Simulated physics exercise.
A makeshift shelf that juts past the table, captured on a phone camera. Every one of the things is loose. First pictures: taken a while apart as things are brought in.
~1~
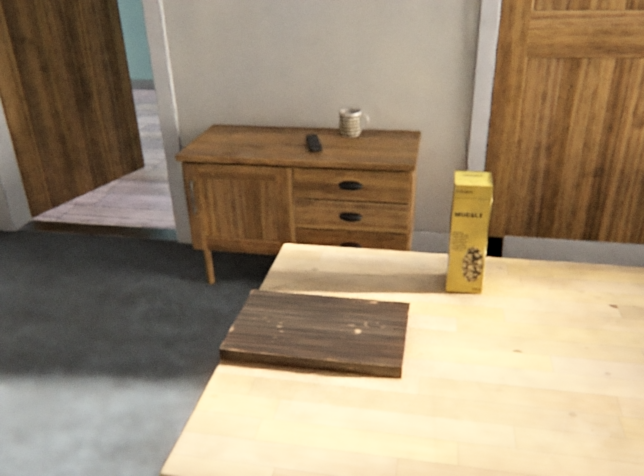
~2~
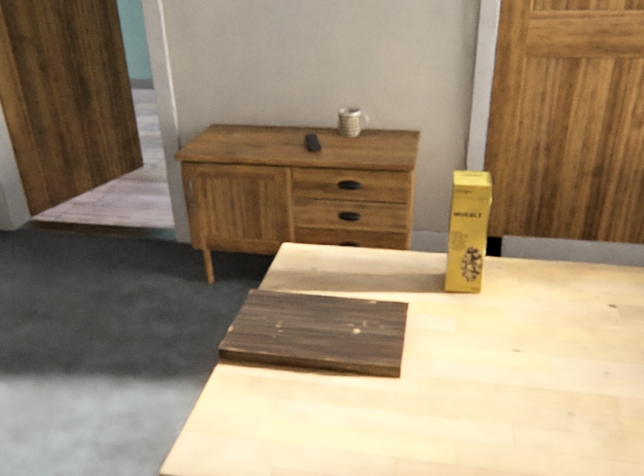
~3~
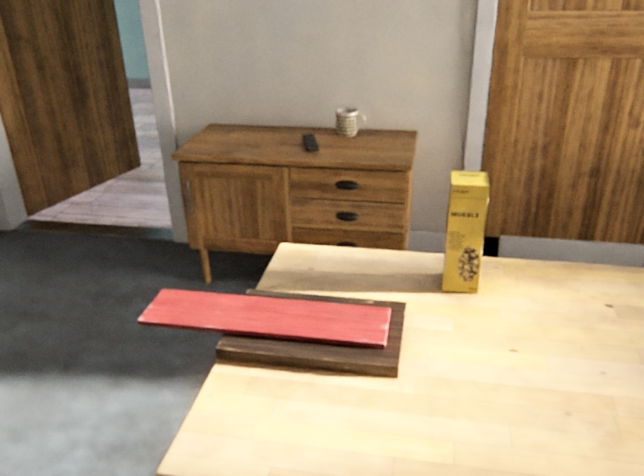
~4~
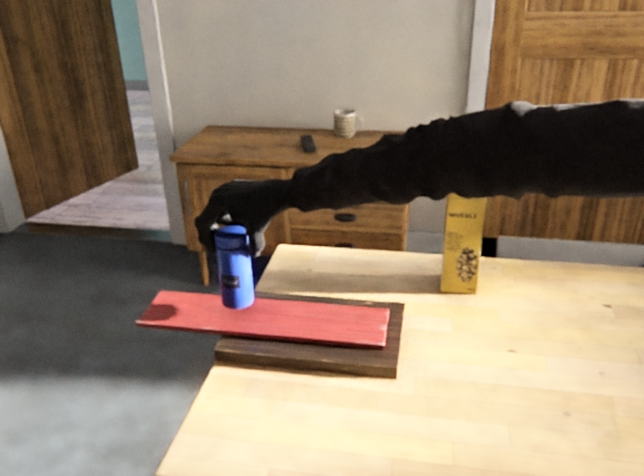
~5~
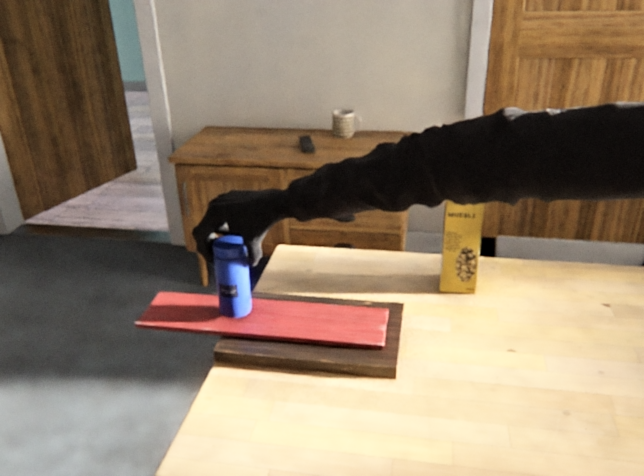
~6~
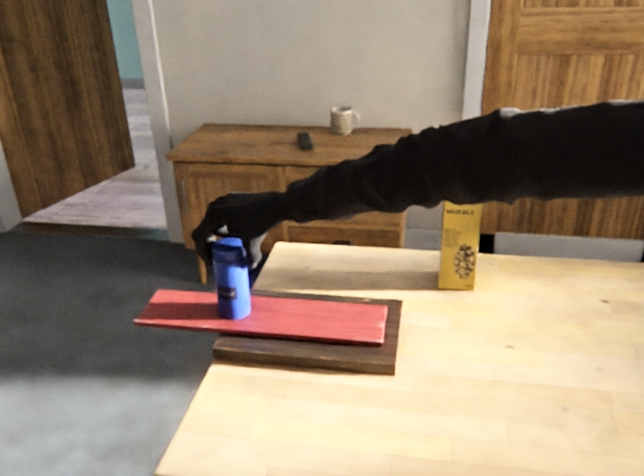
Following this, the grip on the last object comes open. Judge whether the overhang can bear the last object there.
Remains in place.
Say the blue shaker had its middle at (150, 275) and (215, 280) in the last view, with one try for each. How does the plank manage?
It falls the first time and remains balanced the second time.
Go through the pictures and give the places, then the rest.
The last thing is not in view yet; yellow carton (468, 233), in the first frame.
The last thing is not in view yet, in the second frame.
The last thing is not in view yet; black slab (316, 329), in the third frame.
Coming down; blue shaker (235, 268); yellow carton (463, 233), in the fourth frame.
Coming down; blue shaker (232, 277); red plank (263, 319), in the fifth frame.
In place under the hand; blue shaker (231, 279); black slab (313, 328), in the sixth frame.
Then, 0.90 s past the last view, nothing moves.
Then, 1.70 s past the last view, blue shaker resting near (232, 280).
Finally, all 4 still in place. Final places as the last picture's camera would see them, blue shaker near (231, 279). The plank holds.
